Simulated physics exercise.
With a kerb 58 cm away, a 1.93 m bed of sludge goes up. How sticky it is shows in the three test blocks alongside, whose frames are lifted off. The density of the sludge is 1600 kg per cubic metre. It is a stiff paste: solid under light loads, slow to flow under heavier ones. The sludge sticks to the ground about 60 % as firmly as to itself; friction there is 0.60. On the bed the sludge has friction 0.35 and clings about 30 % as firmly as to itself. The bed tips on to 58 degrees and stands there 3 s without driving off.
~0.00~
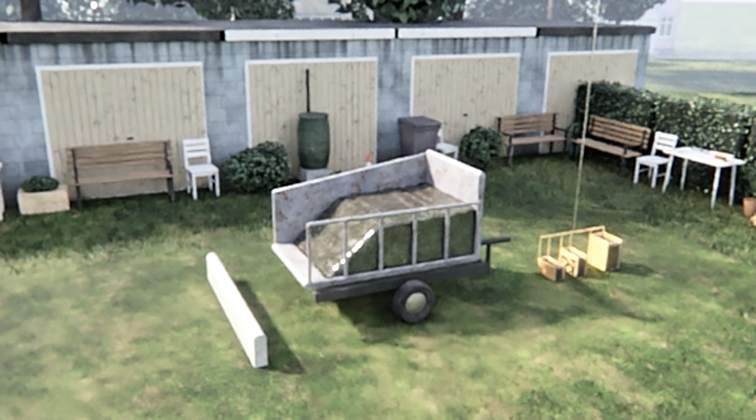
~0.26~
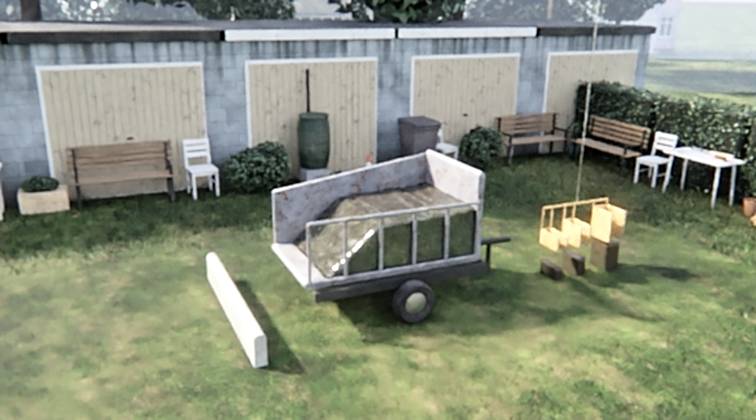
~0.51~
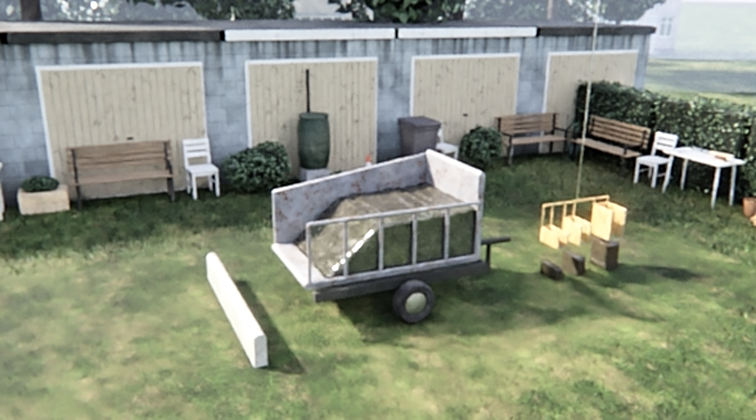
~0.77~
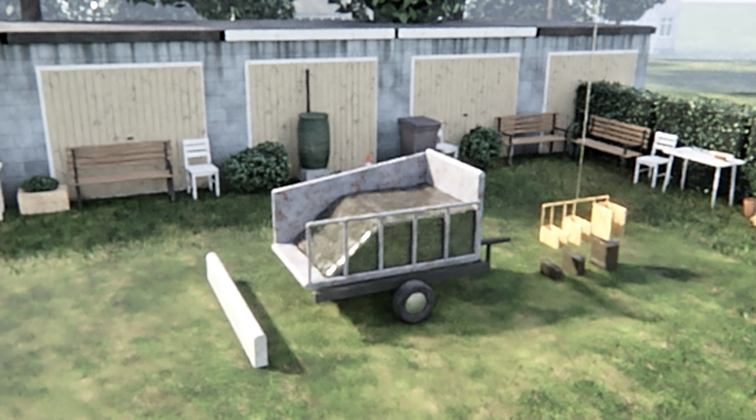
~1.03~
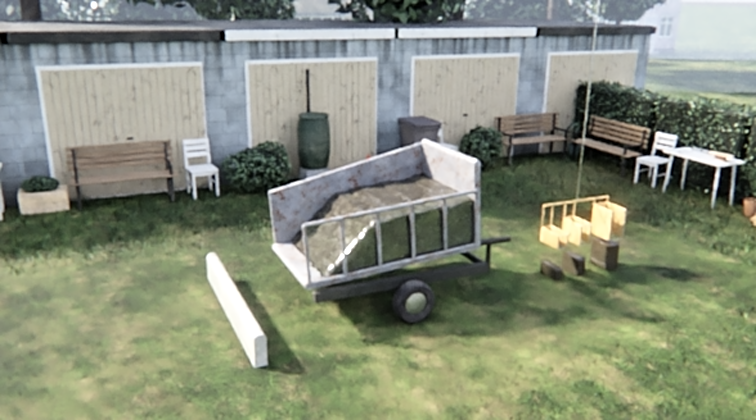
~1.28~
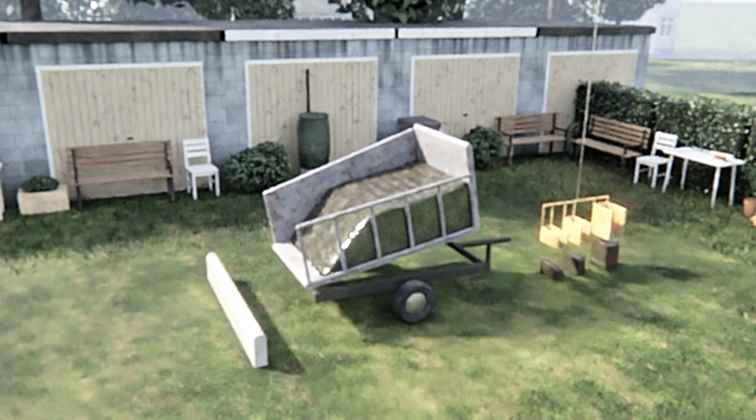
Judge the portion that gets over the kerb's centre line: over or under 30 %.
The portion that gets over the kerb's centre line is over 30 %.
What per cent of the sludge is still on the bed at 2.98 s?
About 0 %.
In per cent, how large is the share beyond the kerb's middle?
About 40 %.
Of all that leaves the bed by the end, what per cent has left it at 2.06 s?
About 0 %.
After 2.06 s, the tilt is 28 degrees, 99 % is on the bed and 0 % past the kerb's middle.
After 2.98 s, the tilt is 49 degrees, none is on the bed and 34 % past the kerb's middle.
After 3.90 s, the tilt is 58 degrees, none is on the bed and 38 % past the kerb's middle.
After 4.82 s, the tilt is 58 degrees, none is on the bed and 38 % past the kerb's middle.
After 6.52 s, at the end, the tilt is 58 degrees, none is on the bed and 38 % past the kerb's middle.
